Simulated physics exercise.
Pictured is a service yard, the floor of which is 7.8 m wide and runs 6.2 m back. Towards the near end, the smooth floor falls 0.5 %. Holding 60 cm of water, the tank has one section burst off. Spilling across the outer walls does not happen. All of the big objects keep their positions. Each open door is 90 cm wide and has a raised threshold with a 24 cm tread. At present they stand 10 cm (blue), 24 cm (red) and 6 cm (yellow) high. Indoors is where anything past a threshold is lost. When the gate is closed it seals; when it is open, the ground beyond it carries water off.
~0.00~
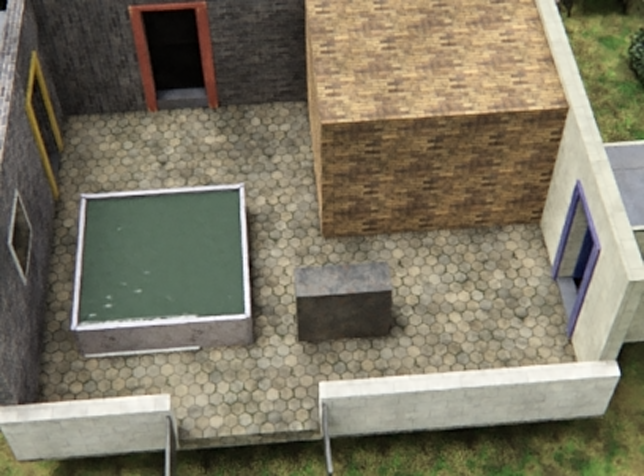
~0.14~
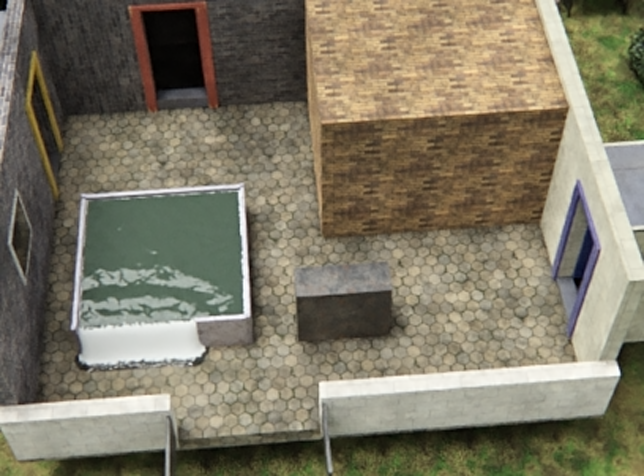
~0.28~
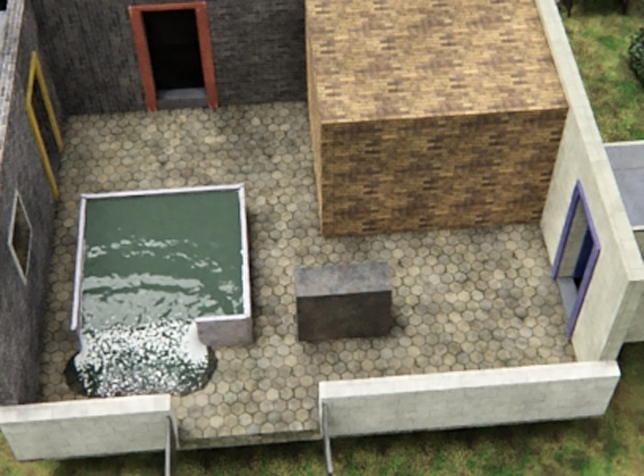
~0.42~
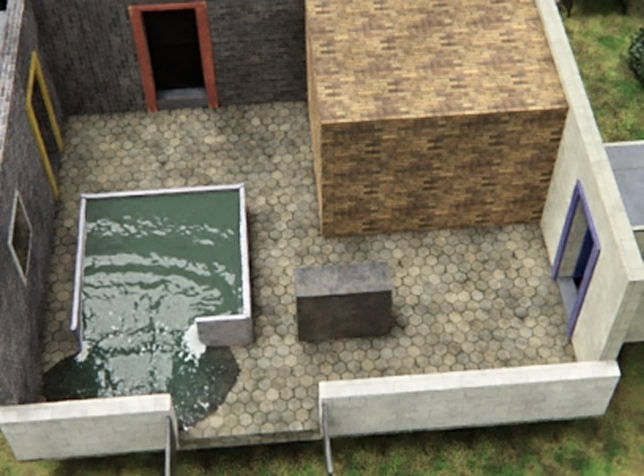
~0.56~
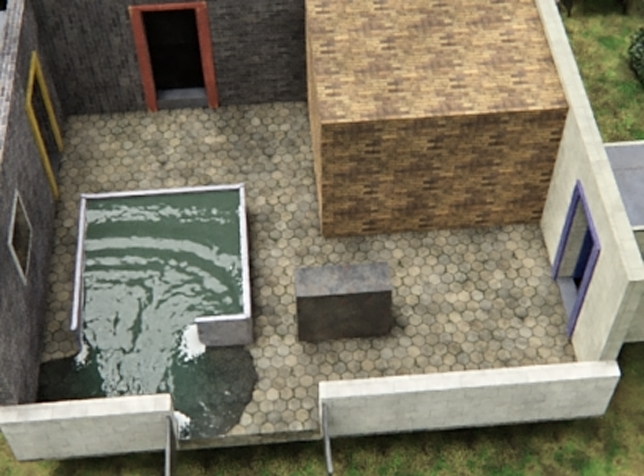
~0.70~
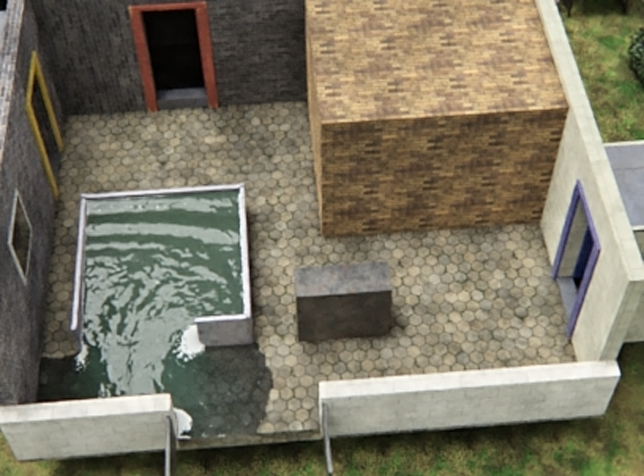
Water in a square tank burst out through a gap in its near side, foamed onto the paved yard, and spread along the low front wall, darkening the stones while ripples crossed the tank.
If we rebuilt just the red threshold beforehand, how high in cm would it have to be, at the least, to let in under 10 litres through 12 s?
I would say 4.5 cm at minimum.
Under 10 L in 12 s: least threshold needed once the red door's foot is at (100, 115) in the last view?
Minimum: About 27 cm.
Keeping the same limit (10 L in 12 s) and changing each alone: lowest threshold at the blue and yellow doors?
Roughly 8.0 cm for the blue door and roughly 6.5 cm for the yellow door.
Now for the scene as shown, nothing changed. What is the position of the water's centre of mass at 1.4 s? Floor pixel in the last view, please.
My guess is close to (153, 314).
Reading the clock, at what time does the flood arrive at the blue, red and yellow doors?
Arrival times: Blue 4.5 seconds, red 3.8 seconds, yellow 2.6 seconds.
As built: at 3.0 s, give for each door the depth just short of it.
In cm: Blue 0, red 0, yellow 10.
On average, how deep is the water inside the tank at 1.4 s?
Averaged depth comes out at about 41 cm.
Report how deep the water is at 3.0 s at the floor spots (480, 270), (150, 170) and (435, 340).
Around 0 cm, 0 cm and 1 cm.
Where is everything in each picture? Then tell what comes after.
The first frame shows still water, 60 cm deep, in the tank at (163, 257); the red door at (177, 66) is dry.
In the second frame, water pours out at (141, 341) and has run 0.3 m, to (148, 363); about 11 cm deep outside, 60 cm at the back.
In the third frame, the front is at (177, 390), 0.7 m from the gap at (141, 342); 1.3 m2 of floor is wet, 60 cm left at the back.
In the fourth frame, water pours out at (141, 342) and has run 1.3 m, to a hidden place; about 9 cm deep outside, 60 cm at the back.
In the fifth frame, the front is at a hidden place, 1.5 m from the gap at (141, 343); 3.5 m2 of floor is wet, 60 cm left at the back.
In the sixth frame, water pours out at (141, 342) and has run 1.6 m, to a hidden place; about 10 cm deep outside, 57 cm at the back; 5.0 m in a straight line remain to the red door at (177, 66).
After 1.4 s water covers 10 % of the floor, deepest (64 cm) near (34, 435); it has not reached the red door.
After 3.0 s water covers 40 % of the floor, deepest (40 cm) near (34, 435); it has not reached the red door.
After 12.0 s water covers 95 % of the floor, deepest (10 cm) near (318, 413); 4 cm at the red door, 0 litres in over its 24 cm threshold.
At the red door as built, the water arrived by 3.8 s and peaked near 9 cm at 4.8 s.
With a threshold of 3.5 cm, 19 litres would have come in within the 12 s; with 5 cm, 8 litres. So under 10 litres takes about 4.5 cm.
